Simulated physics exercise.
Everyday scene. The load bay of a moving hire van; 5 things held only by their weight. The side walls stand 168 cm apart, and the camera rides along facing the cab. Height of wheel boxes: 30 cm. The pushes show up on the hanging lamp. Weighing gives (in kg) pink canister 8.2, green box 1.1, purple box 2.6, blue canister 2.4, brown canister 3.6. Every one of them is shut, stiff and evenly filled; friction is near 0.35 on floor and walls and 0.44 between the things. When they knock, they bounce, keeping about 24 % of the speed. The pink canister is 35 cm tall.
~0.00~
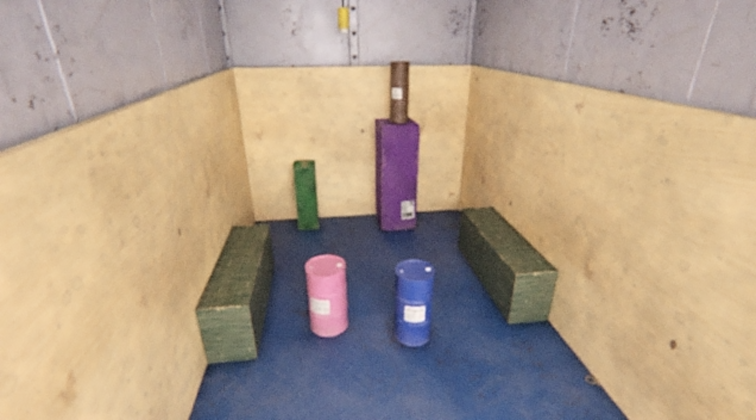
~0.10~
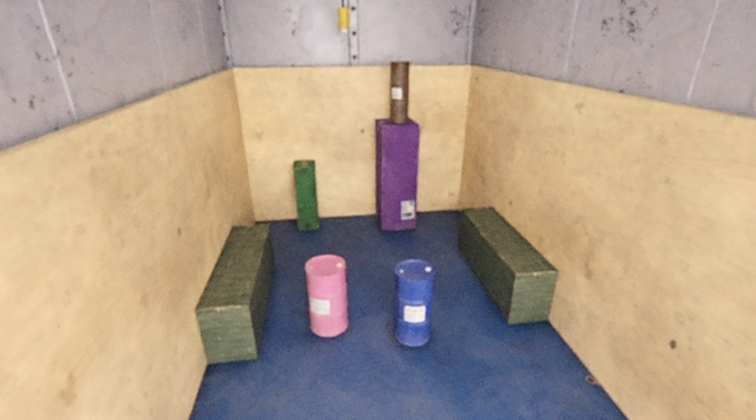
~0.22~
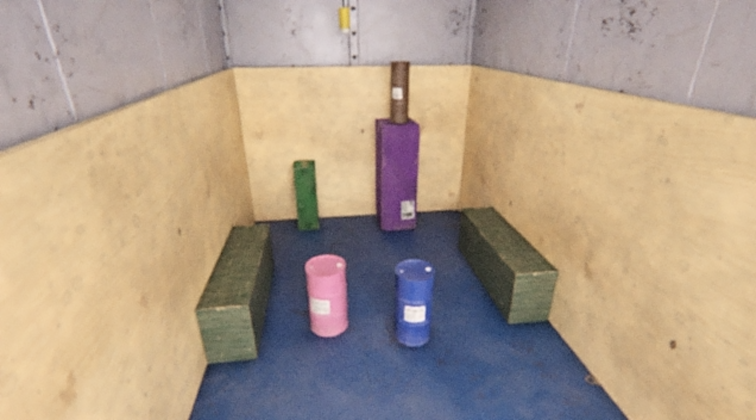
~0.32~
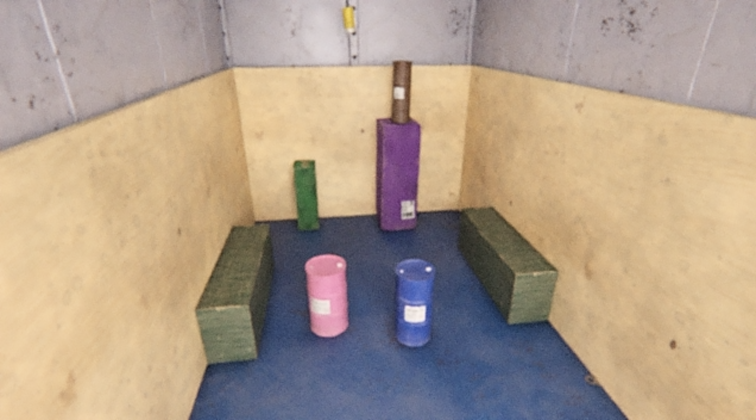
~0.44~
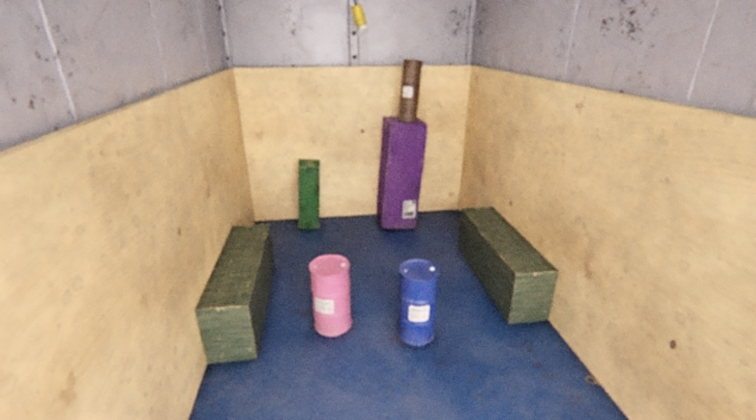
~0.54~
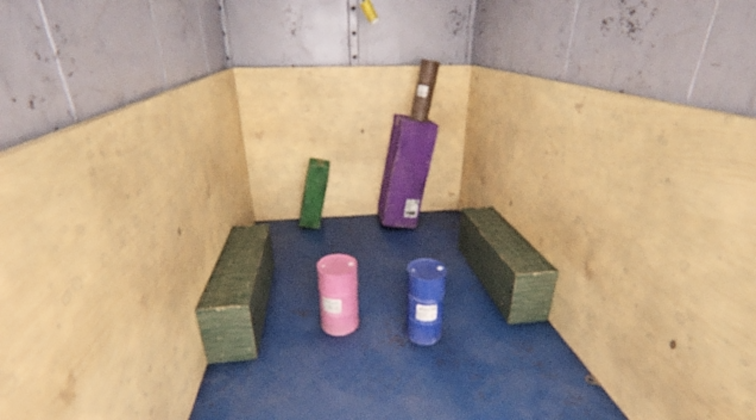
The purple box with the brown canister on top leans right as both barrels slide slightly right.
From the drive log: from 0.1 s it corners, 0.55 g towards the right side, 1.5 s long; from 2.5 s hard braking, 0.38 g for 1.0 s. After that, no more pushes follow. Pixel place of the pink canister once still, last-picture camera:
About (471, 264).
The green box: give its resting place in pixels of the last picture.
Close to pixel (352, 211) in the final view.
Around 0.74 s, force 0.55 g right; pink canister shifted 19 cm near (365, 292); green box at 56° to upright; purple box at 29° to upright.
Around 1.04 s, force 0.55 g right; pink canister shifted 53 cm near (432, 286); green box on its side; purple box at 33° to upright.
Finally (4.0 s), on their side or leaning hard in the back, green box; not toppled but over 15 cm from the start, pink canister, purple box, blue canister and brown canister. Final places as that camera would see them, pink canister near (471, 264).
